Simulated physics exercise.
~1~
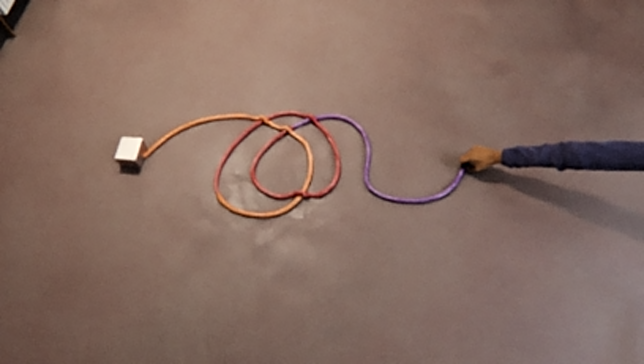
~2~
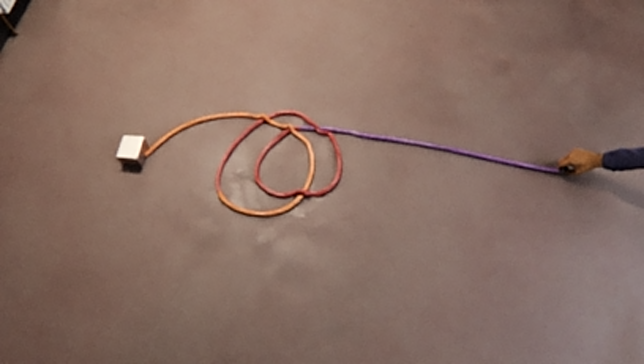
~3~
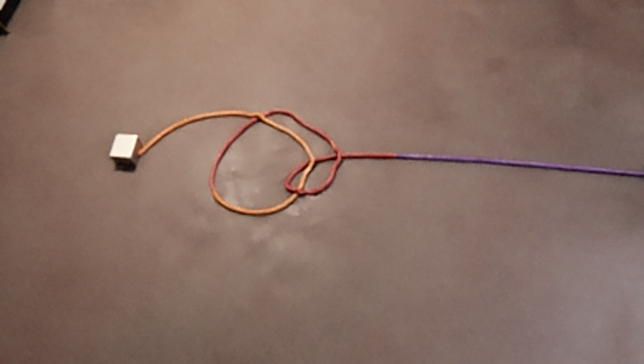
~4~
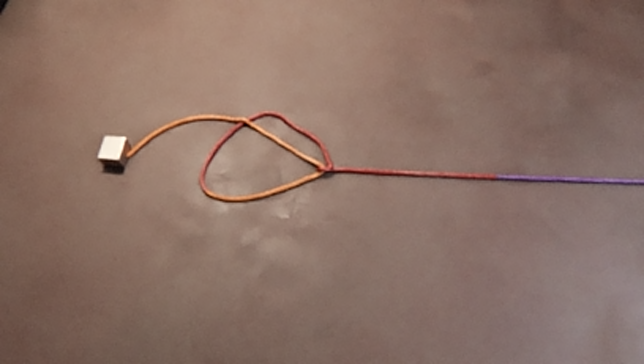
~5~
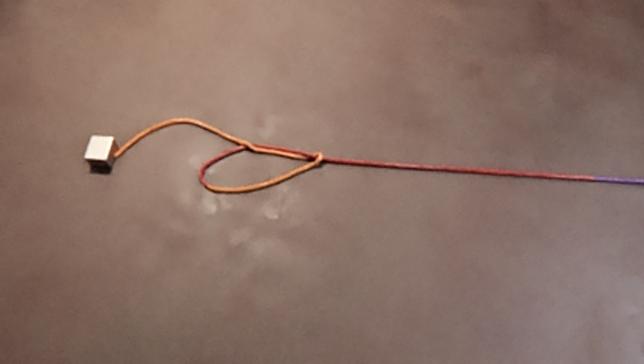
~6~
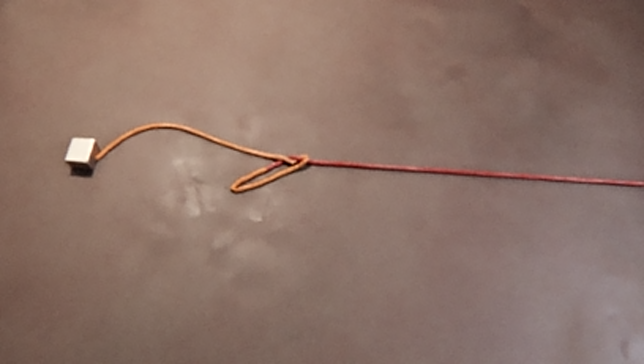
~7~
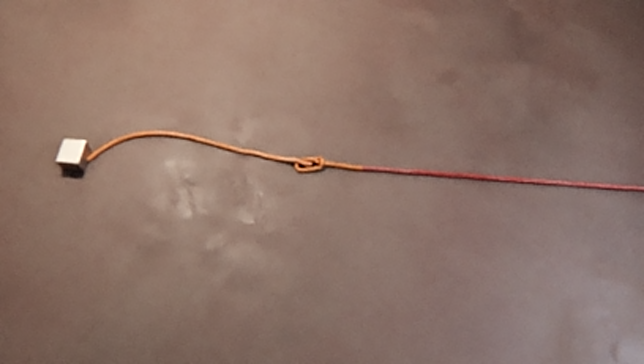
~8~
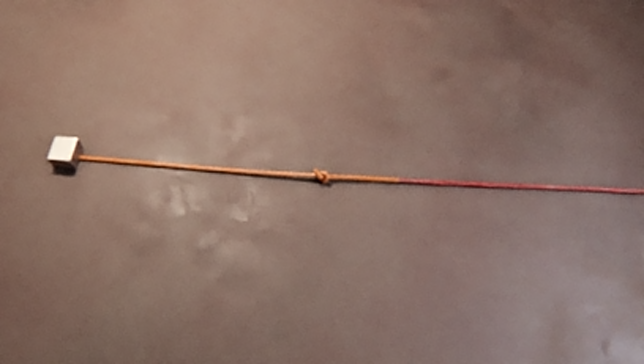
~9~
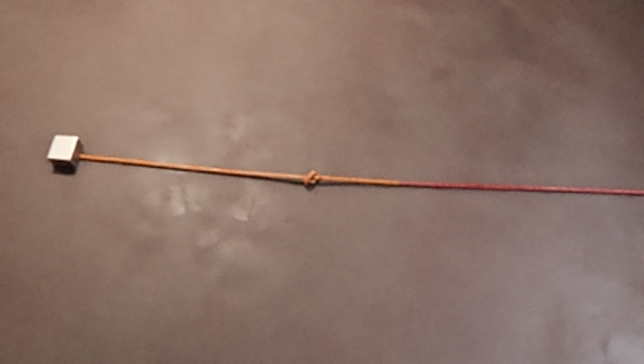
A dark-sleeved arm reaches in from the right across a brownish-grey hallway floor, seen from above, gripping the purple end of a rope. The rope runs through red loops in the middle to an orange stretch on the left, which ends at a small pale block. The hand pulls the purple end rightward and leaves the view as the line straightens. The inner loop closes first, then the larger one narrows to a thin sliver and cinches small. Finally the rope lies taut and nearly straight, with a tight little knot in its orange part.
